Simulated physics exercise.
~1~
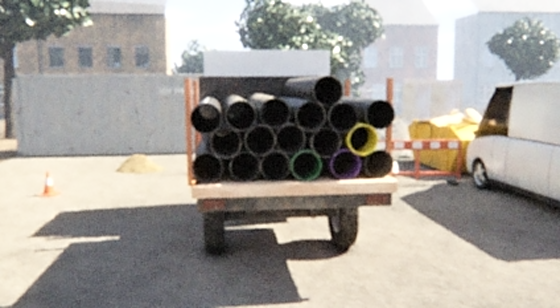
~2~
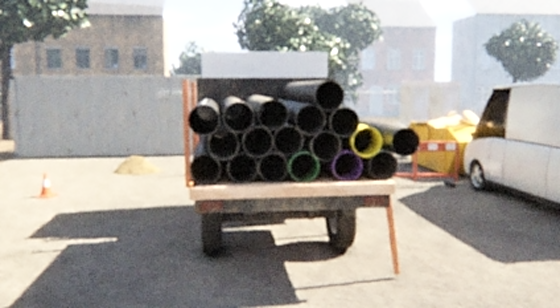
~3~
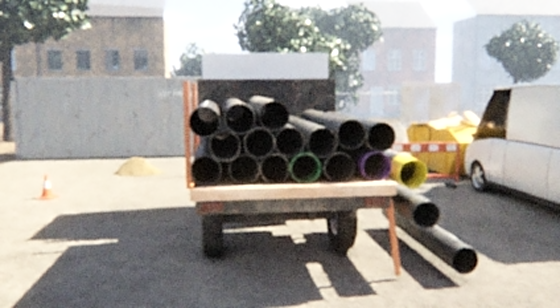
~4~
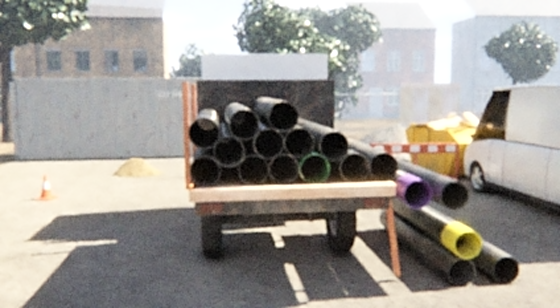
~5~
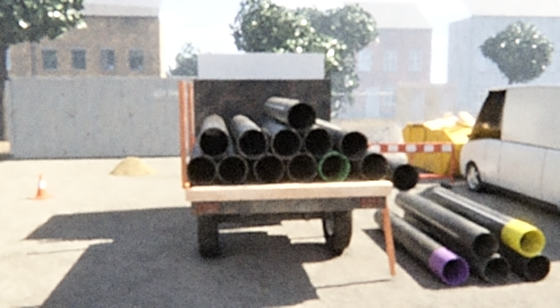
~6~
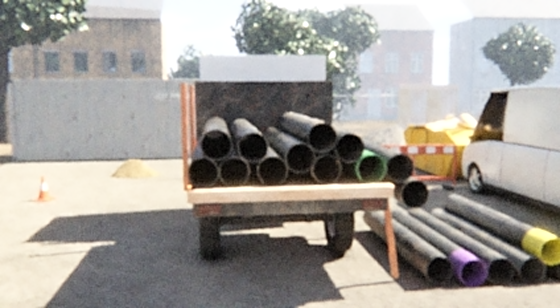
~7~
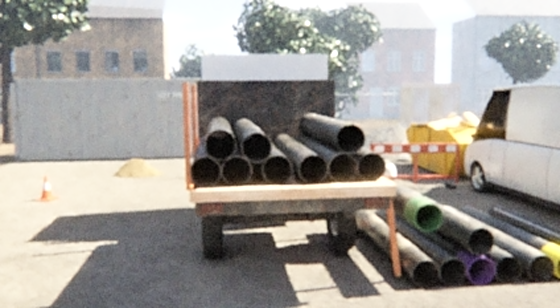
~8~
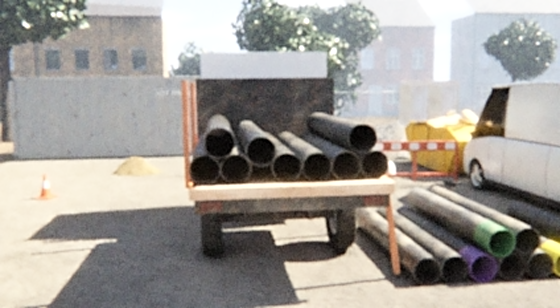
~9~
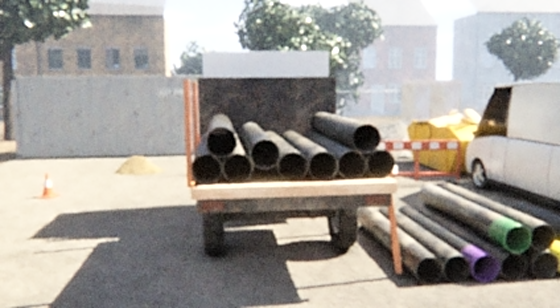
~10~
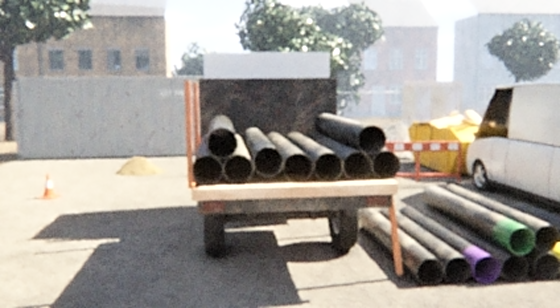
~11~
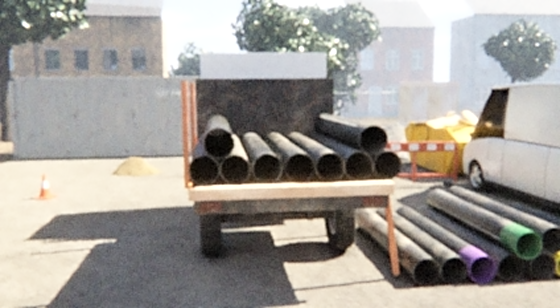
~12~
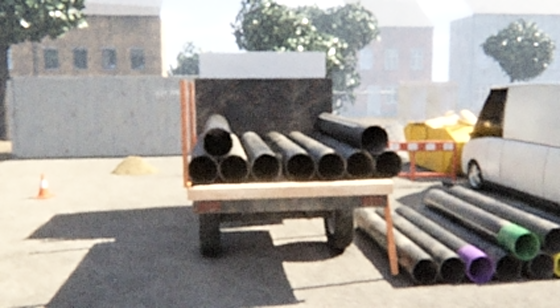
In a sunlit yard with a pale wall, trees and brick buildings behind, a parked flatbed lorry is seen from the rear, with a white van to the right. Dark pipes are stacked on its deck, with yellow, purple and green ones towards the right. The right-hand posts swing down, and the pile begins to spill over that side. The yellow pipe drops off, then the purple, and both roll across the ground. The green one follows later, settling among the fallen pipes beside the van, while a low, spread-out layer stays on the deck.
